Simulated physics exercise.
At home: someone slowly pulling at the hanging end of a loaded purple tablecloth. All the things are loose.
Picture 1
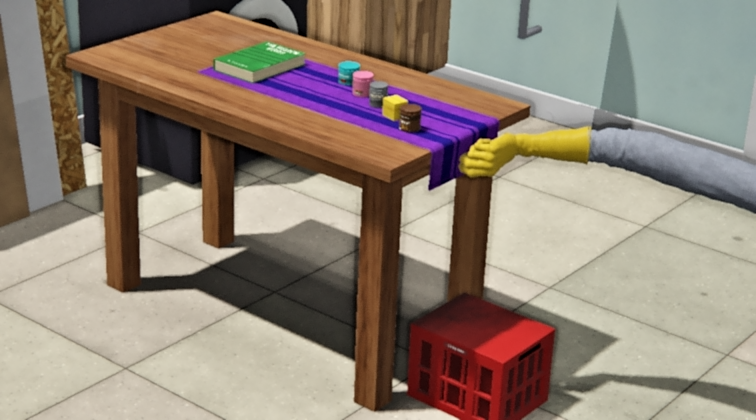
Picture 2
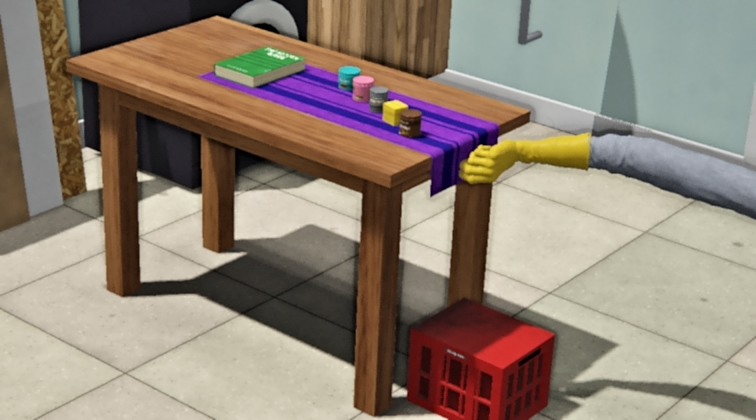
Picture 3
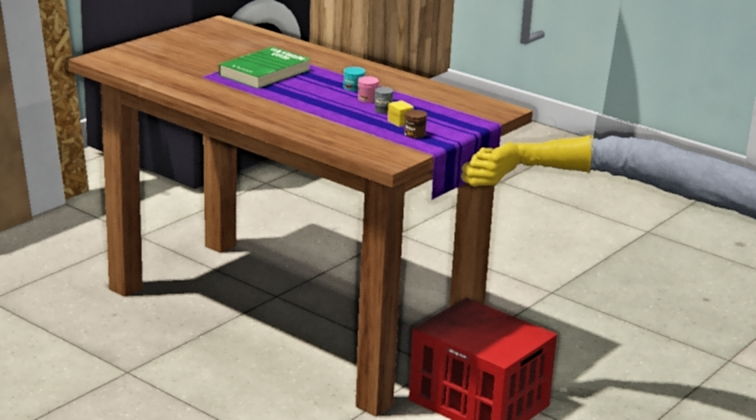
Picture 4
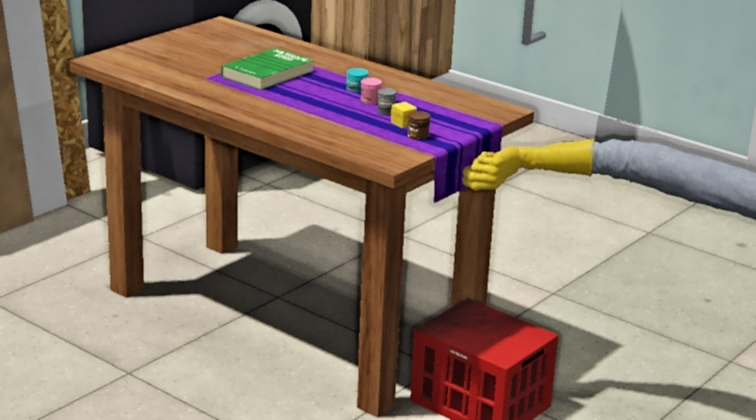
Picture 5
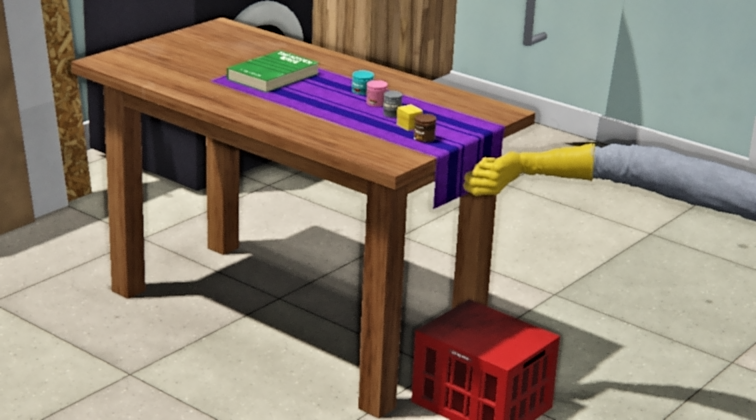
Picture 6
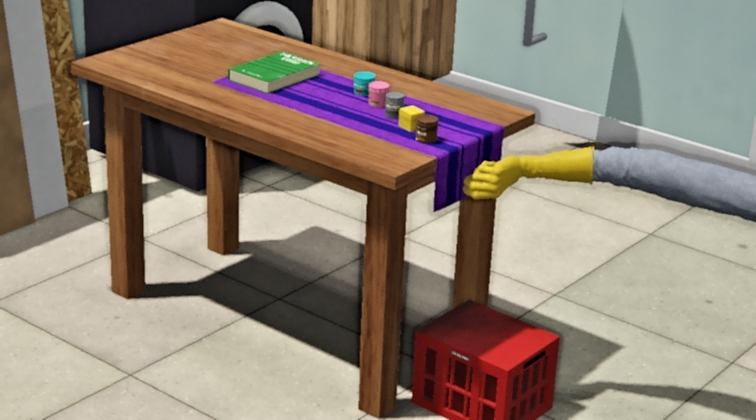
A purple cloth on a wooden table slides slowly toward the right edge as a yellow-gloved hand pulls its hanging end, carrying a green book and five small pots and blocks slightly along, above a red crate on the floor.
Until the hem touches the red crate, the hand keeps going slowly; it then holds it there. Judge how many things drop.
My prediction: Four will come off.
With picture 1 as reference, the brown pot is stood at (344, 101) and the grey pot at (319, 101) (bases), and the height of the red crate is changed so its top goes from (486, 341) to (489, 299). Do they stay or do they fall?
The brown pot holds on, the grey pot remains up.
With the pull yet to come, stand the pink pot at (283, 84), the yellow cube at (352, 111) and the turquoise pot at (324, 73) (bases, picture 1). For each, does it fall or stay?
The pink pot would stay in place, the yellow cube would end up off, the turquoise pot would stay in place.
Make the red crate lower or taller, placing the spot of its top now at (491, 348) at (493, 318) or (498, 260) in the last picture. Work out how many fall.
Totals 3, 1.
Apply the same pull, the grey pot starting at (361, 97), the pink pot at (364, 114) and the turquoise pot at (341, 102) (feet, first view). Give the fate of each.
Grey pot dropped, pink pot dropped, turquoise pot dropped.
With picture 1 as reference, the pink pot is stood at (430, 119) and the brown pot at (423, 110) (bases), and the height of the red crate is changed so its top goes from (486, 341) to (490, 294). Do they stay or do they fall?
Pink pot: Lost; brown pot: Lost.
Soon after, hem near (465, 274); brown pot and yellow cube gone.
After that, hem on the crate; brown pot, yellow cube, grey pot and pink pot gone.
In the end, hem on the crate; brown pot, yellow cube, grey pot and pink pot gone. The answer is four.
